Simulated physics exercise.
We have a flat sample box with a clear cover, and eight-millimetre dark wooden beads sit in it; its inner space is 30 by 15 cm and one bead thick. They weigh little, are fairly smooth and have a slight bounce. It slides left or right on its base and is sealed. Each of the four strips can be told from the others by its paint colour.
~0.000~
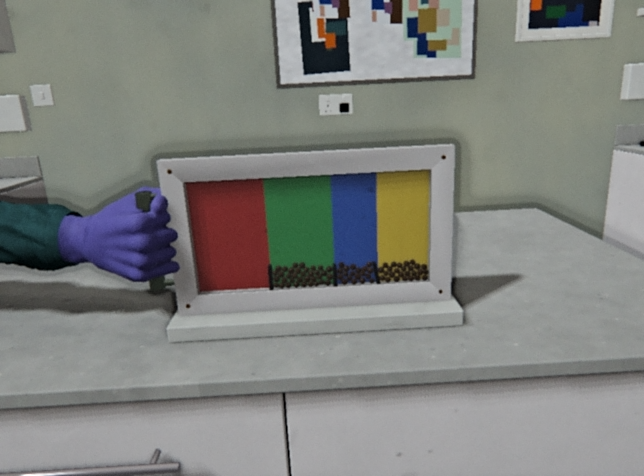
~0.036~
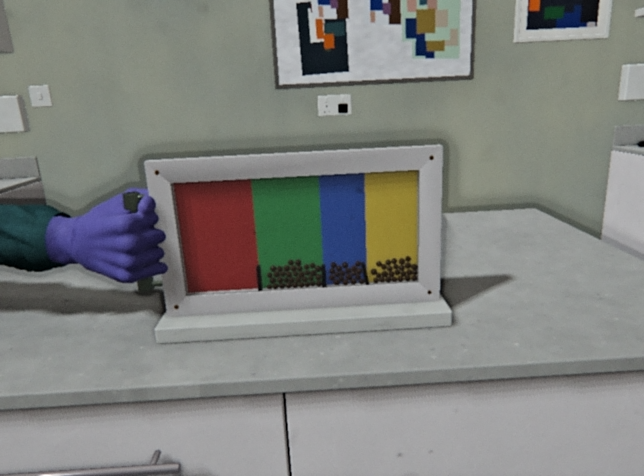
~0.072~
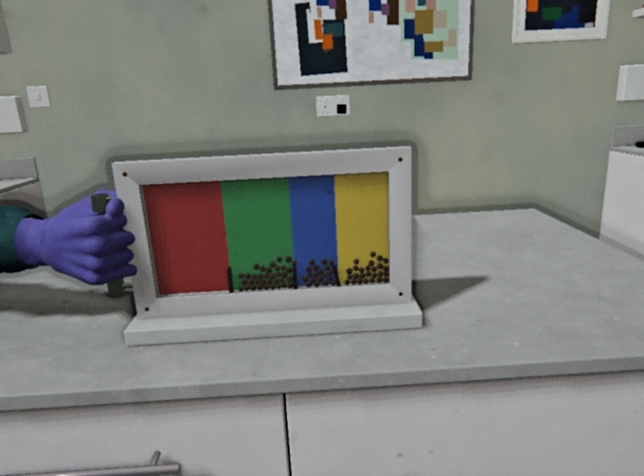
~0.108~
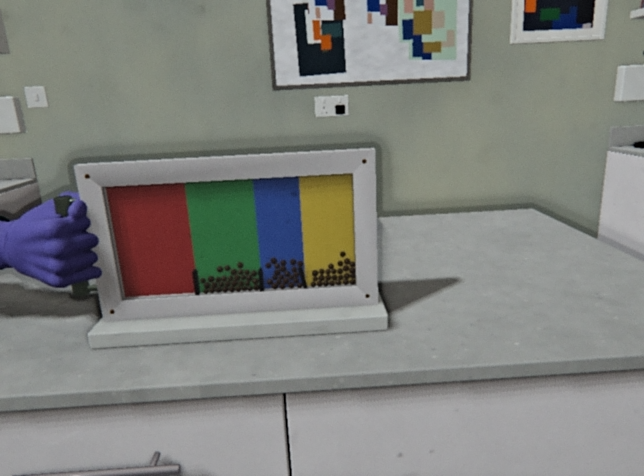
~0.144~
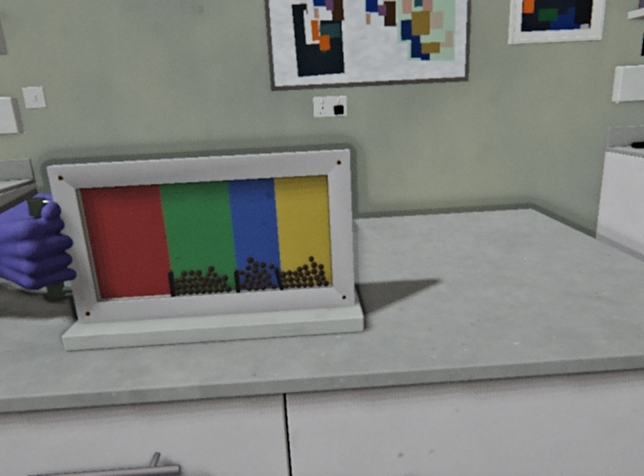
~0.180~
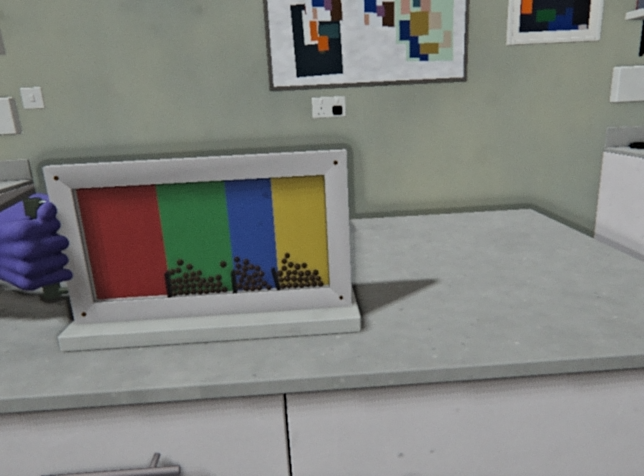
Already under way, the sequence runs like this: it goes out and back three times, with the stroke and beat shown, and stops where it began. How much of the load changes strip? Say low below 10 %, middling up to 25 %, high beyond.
I'd say a big chunk of the load moves.
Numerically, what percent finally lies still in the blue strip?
Near 30 in a hundred, I'd say.
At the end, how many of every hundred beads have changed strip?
Something near 35 per cent end up elsewhere.
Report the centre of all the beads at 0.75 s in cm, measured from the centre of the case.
About 4 cm right and 6 cm below.
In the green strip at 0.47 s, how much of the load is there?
I'd say close to 30 in a hundred.
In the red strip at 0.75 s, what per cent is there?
Share: Near 10 %.
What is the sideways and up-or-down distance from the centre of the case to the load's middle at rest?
Right: About 3 cm; below: About 6 cm.
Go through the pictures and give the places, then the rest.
In the first frame, at its start; about 80 beads; load centre (348, 274); top bead (295, 265); red (226, 196), blue (354, 189), green (298, 192), yellow (403, 187).
In the second frame, 1 cm to the left; load centre (340, 274); top bead (291, 263).
In the third frame, 5 cm to the left; load centre (313, 275); top bead (279, 259); wall ends (334, 266), (294, 268), (229, 270).
In the fourth frame, 9 cm to the left; load centre (280, 277); top bead (343, 254).
In the fifth frame, 12 cm to the left; load centre (250, 279); top bead (250, 260).
In the sixth frame, 13 cm to the left; load centre (243, 279); top bead (287, 256); red (118, 203), blue (249, 195), green (192, 198), yellow (299, 192).
After 0.47 s, it is 12 cm to the left; the beads' middle is 5 cm right of and 6 cm below the centre; red 10 %, blue 20 %, green 30 %, yellow 40 %; 25 % have changed strip.
After 0.75 s, it is 6 cm to the left; the beads' middle is 4 cm right of and 6 cm below the centre; red 10 %, blue 25 %, green 35 %, yellow 30 %; 30 % have changed strip.
After 1.00 s, it is at its start; the beads' middle is 2 cm right of and 6 cm below the centre; red 15 %, blue 25 %, green 40 %, yellow 20 %; 35 % have changed strip.
At rest by 1.8 s, it is at its start; red 15 %, blue 30 %, green 30 %, yellow 25 %; 35 % have changed strip.
